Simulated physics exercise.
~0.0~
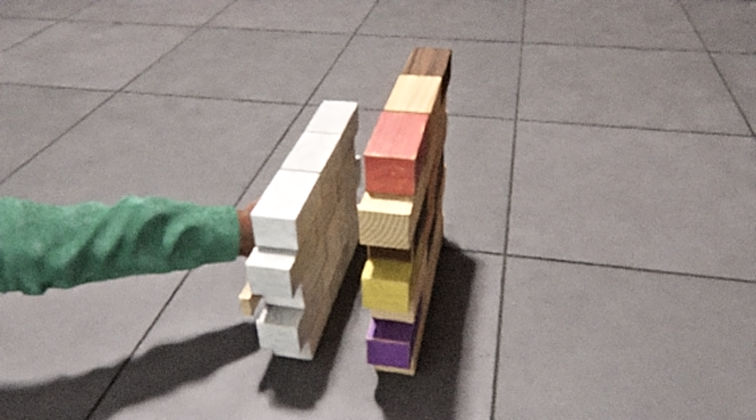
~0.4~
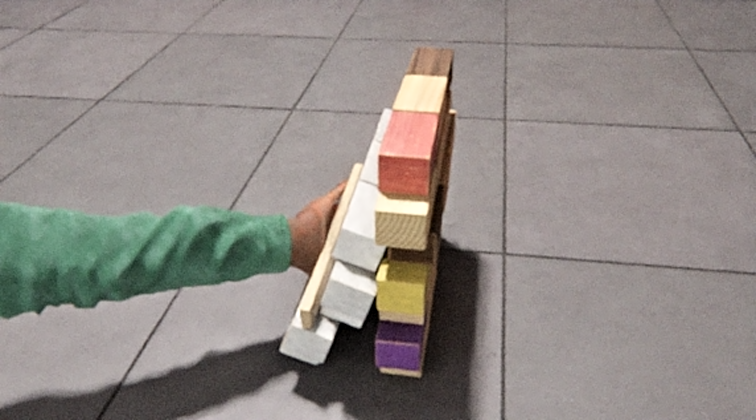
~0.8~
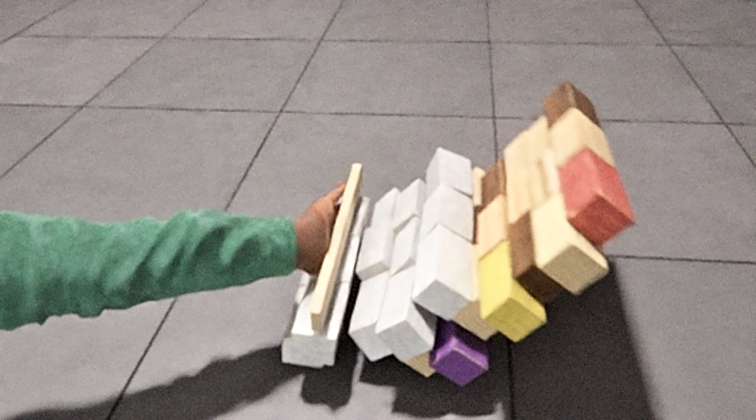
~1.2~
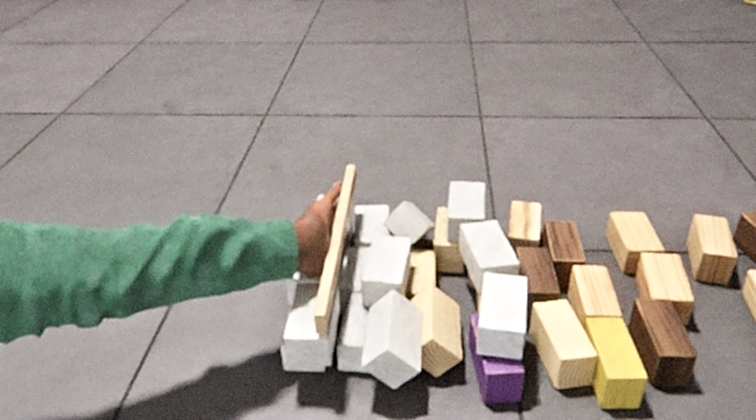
A hand in a green sleeve reaches from the left on a gray tiled floor, seen from slightly above, beside two upright walls of wooden blocks. The nearer-left wall is white, while the right one mixes brown, natural wood, red, yellow and purple blocks. The hand pushes a thin wooden strip rightward, tipping the white wall against the colored one. Both walls lean and break apart, the red block swinging out to the right. The hand stops, still holding the strip upright, and blocks lie scattered to the right, the yellow and purple ones among them, with the red one out of sight.
